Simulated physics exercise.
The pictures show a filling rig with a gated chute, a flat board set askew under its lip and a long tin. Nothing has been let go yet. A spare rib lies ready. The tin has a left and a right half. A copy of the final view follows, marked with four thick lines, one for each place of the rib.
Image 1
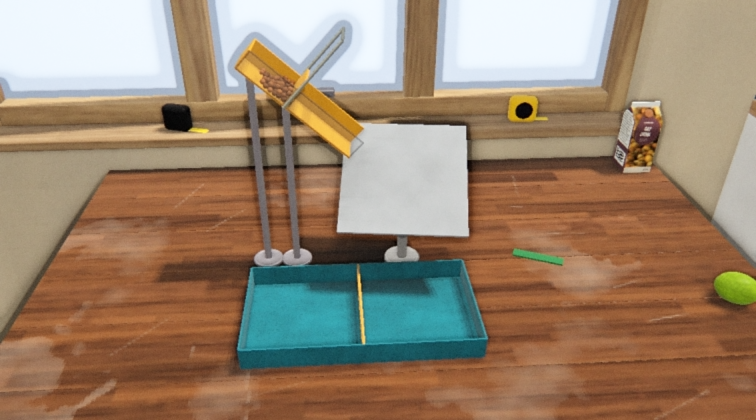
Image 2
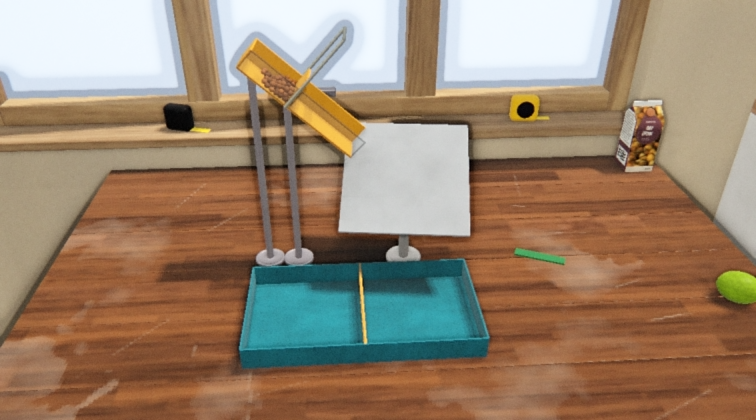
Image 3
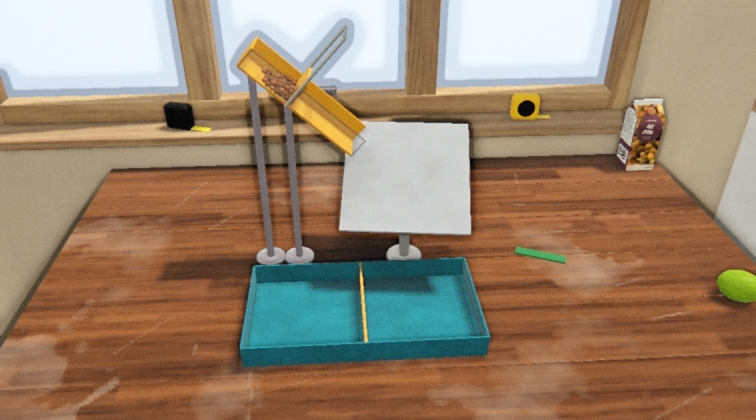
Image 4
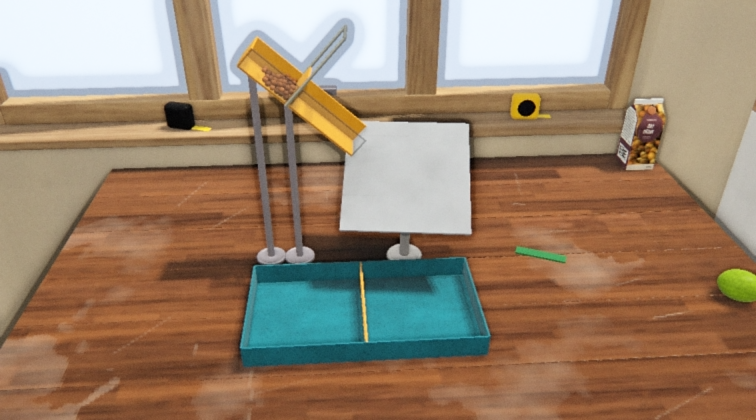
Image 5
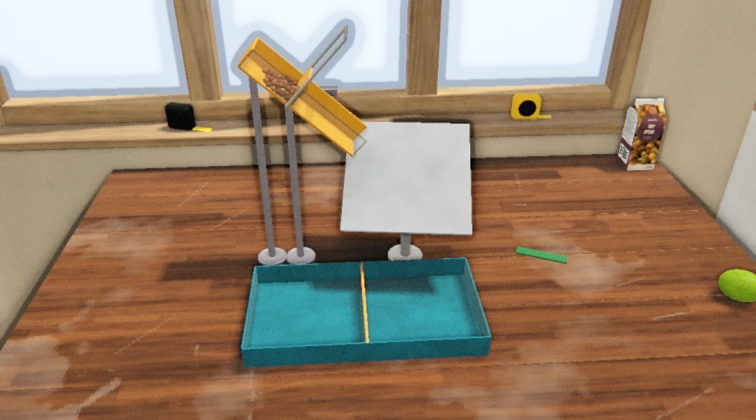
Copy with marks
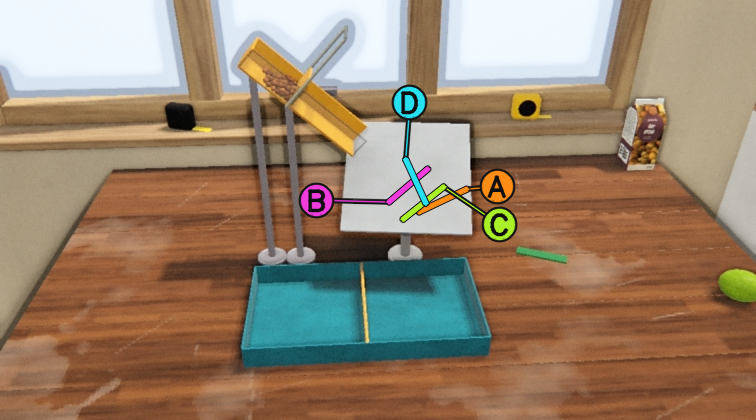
A yellow chute holding brown balls stays still above a tilted board and a teal tin.
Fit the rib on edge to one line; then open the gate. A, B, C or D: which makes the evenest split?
B works best here.
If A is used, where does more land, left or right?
More lands on the right.
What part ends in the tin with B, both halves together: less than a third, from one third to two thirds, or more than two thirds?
Line B gives more than two thirds.
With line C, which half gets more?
More lands on the right.
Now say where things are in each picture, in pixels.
The first picture shows load behind the gate at (277, 88), cereal balls; lip of the chute at (350, 150), sloping fairly steeply.
The second picture shows middle of the board at (406, 176), tilted fairly steeply; middle of its low edge at (404, 234); of its high edge at (407, 124).
The third picture shows front corners of the tin at (241, 348) and (489, 337); front end of its middle wall at (366, 342); gate still shut at (307, 77).
The fourth picture shows middle of the load at (279, 86); lip at (352, 148).
The fifth picture shows middle of the load at (280, 86); lip at (353, 149).
On the marked copy, line A from (466, 189) to (418, 212); line B from (427, 169) to (388, 202); line C from (443, 186) to (403, 219); line D from (405, 159) to (425, 203).
Choosing A, of what is caught, a stray few in the left half, nearly all in the right.
Choosing B, of what is caught, about half in the left half, about half in the right.
Choosing C, of what is caught, a small part in the left half, nearly all in the right.
Choosing D, of what is caught, a stray few in the left half, nearly all in the right.
